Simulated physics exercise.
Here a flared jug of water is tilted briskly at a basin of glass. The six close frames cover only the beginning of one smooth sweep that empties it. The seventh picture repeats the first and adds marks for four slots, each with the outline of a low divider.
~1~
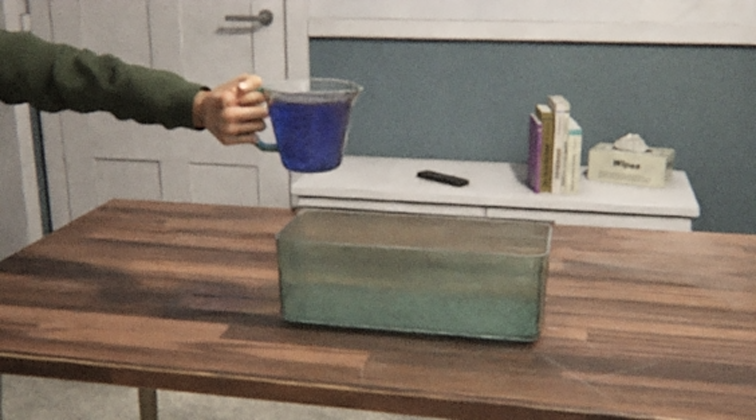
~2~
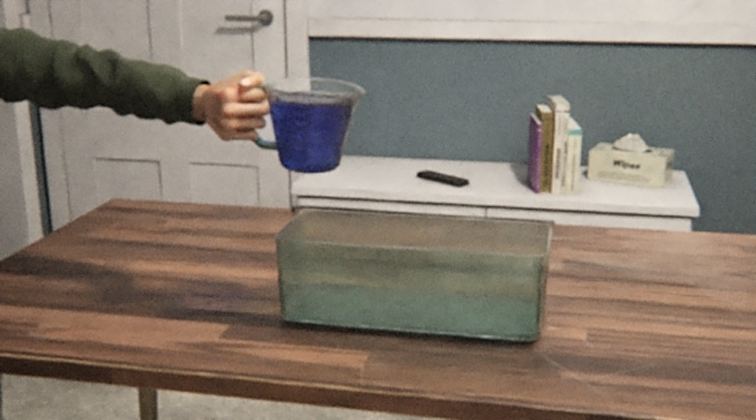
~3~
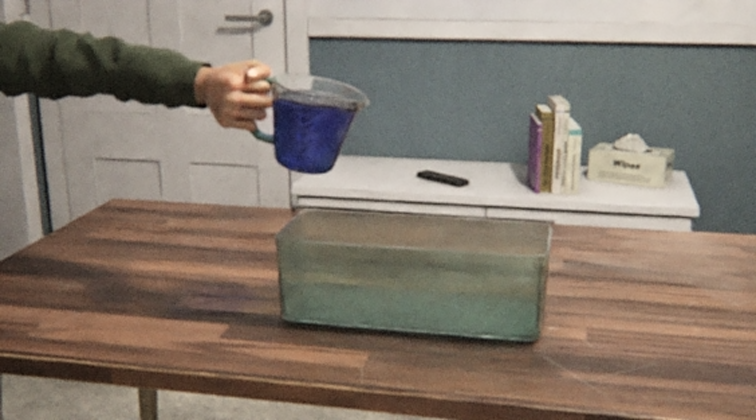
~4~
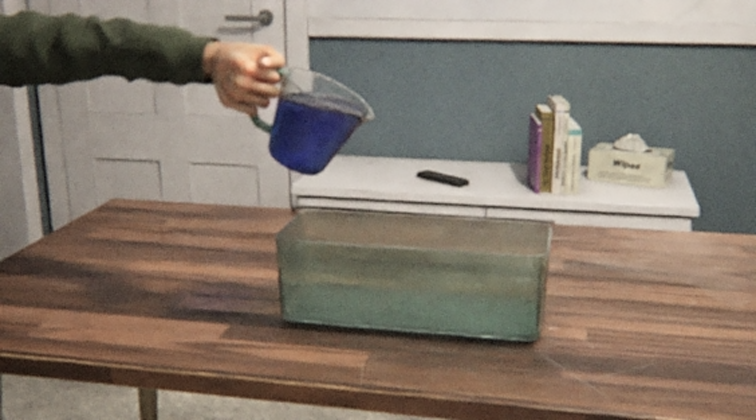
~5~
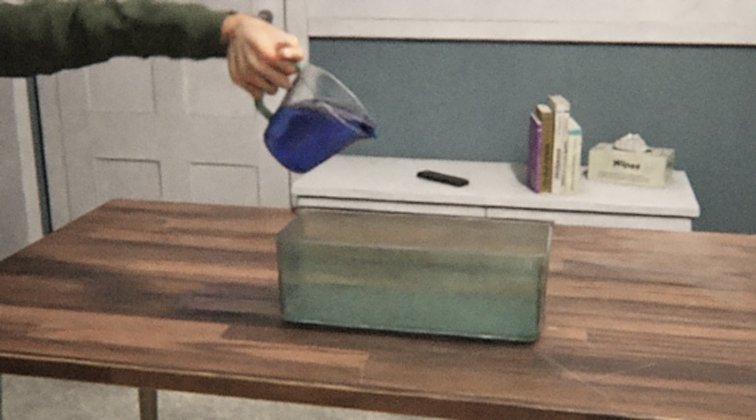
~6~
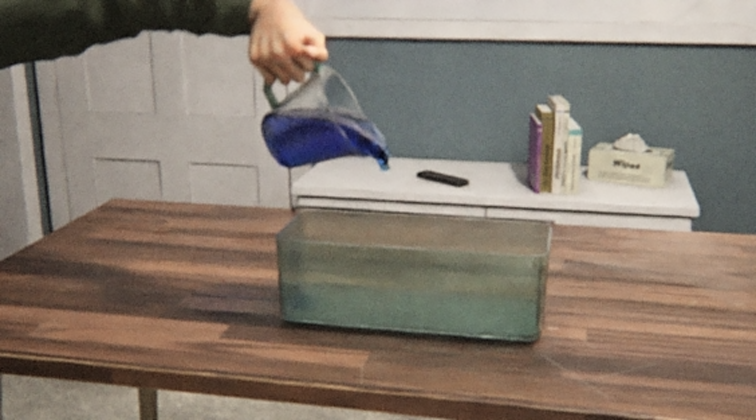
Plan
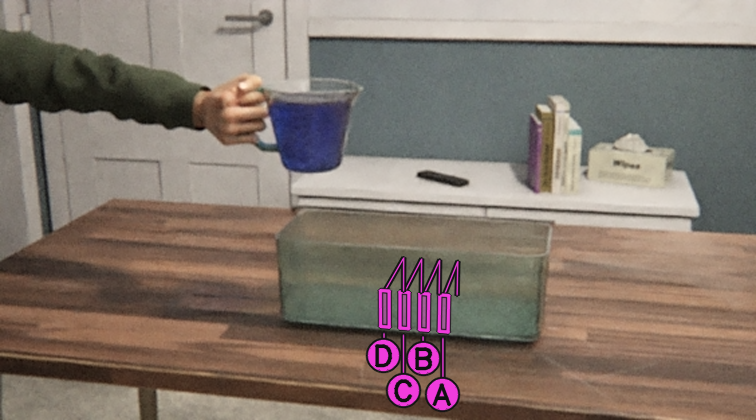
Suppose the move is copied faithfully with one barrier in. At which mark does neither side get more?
D is best.
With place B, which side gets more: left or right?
The left one.
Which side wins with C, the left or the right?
More ends on the left.
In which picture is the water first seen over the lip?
Picture 5.
On the marked copy, A at (442, 338); B at (423, 336); C at (403, 334); D at (383, 333).
If A is chosen, about 84 % ends left of the wall and 8 % right of it; 8 % is lost outside.
If B is chosen, about 85 % ends left of the wall and 8 % right of it; 7 % is lost outside.
If C is chosen, about 75 % ends left of the wall and 22 % right of it; 3 % is lost outside.
If D is chosen, about 56 % ends left of the wall and 40 % right of it; 5 % is lost outside.
